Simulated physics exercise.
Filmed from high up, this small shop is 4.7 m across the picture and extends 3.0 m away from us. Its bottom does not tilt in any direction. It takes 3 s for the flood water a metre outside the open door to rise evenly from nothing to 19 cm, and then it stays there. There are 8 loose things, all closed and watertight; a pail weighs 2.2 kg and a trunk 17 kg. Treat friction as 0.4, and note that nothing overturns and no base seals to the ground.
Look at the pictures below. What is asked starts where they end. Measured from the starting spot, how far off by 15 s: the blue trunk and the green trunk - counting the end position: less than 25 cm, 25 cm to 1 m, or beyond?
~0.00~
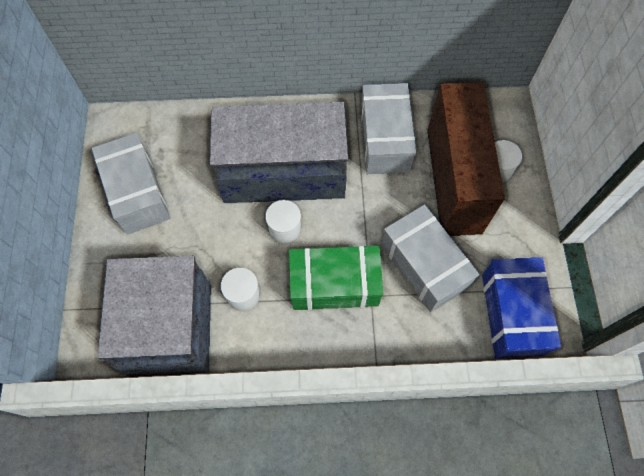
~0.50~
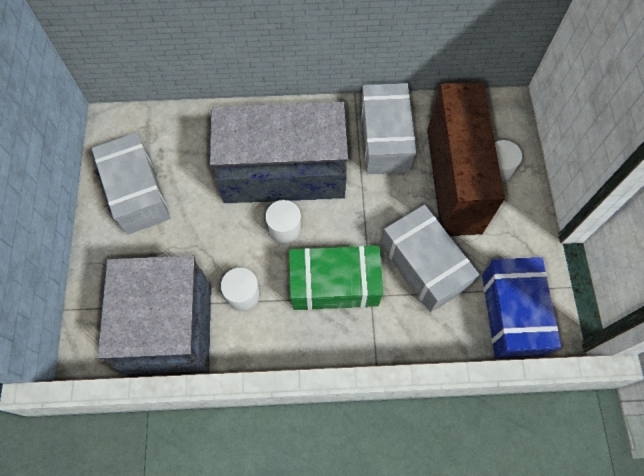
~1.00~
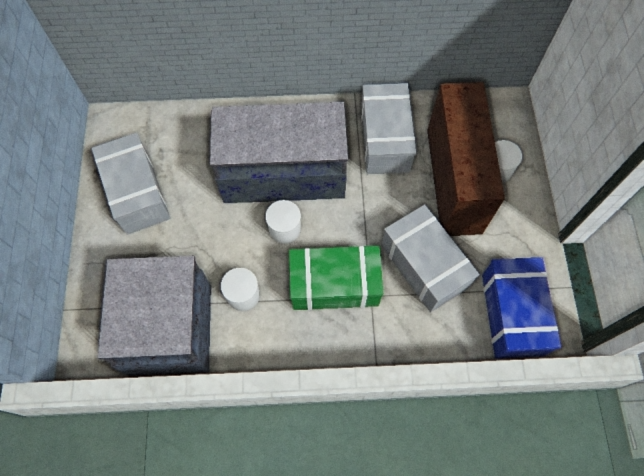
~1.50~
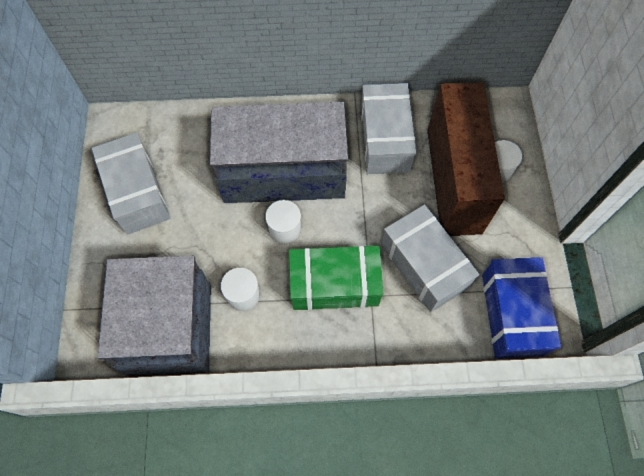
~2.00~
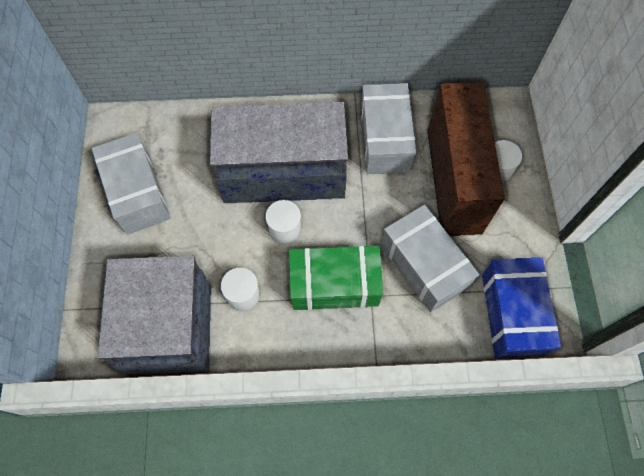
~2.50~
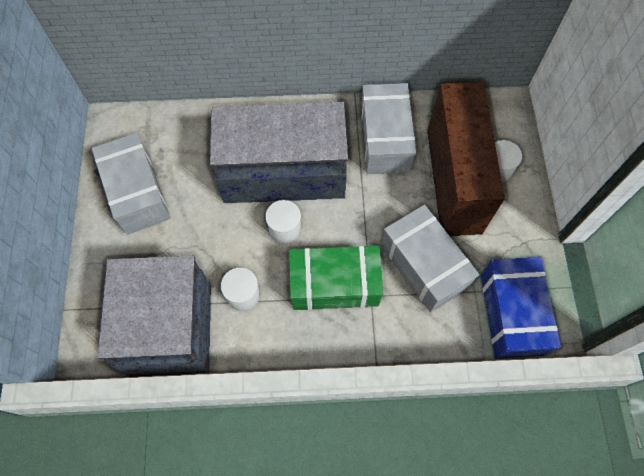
Expect the blue trunk to be well off its spot and the green trunk to be well off its spot.
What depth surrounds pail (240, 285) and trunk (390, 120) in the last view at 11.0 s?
About 11 and 6 cm.
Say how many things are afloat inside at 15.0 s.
Count at that moment: 8.
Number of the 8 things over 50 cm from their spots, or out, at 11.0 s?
Count: 7.
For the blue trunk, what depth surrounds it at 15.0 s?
Near 14 cm deep.
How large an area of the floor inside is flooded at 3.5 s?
Close to 2.0 m2, I'd say.
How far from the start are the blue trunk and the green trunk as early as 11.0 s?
Roughly 250 and 200 cm.
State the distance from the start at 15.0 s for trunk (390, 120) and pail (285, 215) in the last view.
20 cm, 150 cm.
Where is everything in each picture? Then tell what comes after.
In the first frame, the blue trunk at (526, 302), on the bottom; the green trunk at (336, 272) rests on the ground; water covers 0.0 m2; 0 of 8 have shifted.
In the second frame, the blue trunk at (526, 302), on the bottom; the green trunk at (336, 272), on the bottom; water covers 0.0 m2; 0 of 8 have shifted.
In the third frame, the blue trunk at (526, 302), on the bottom; the green trunk at (336, 272), on the bottom; water covers 0.0 m2; 0 of 8 have shifted.
In the fourth frame, the blue trunk at (526, 302) rests on the ground; the green trunk at (336, 272) rests on the ground; water covers 0.0 m2; 0 of 8 have shifted.
In the fifth frame, the blue trunk at (526, 302), on the bottom; the green trunk at (336, 272) rests on the ground; water covers 0.1 m2; 0 of 8 have shifted.
In the sixth frame, the blue trunk at (525, 302), on the bottom; the green trunk at (336, 272) rests on the ground; 0.5 m2 under water; 0 of 8 have shifted.
After 3.5 s the blue trunk is near (493, 309), 0.3 m from its start, aground; the green trunk is near (336, 272), 0.0 m from its start, aground; 0 afloat.
After 6.8 s the blue trunk is near (250, 313), 2.3 m from its start, afloat; the green trunk is near (266, 220), 0.8 m from its start, afloat; 5 afloat.
After 11.0 s the blue trunk is near (248, 286), 2.4 m from its start, afloat; the green trunk is near (162, 121), 2.2 m from its start, afloat; 8 afloat.
After 15.0 s the blue trunk is near (249, 291), 2.4 m from its start, afloat; the green trunk is near (203, 110), 2.1 m from its start, afloat; 8 afloat.
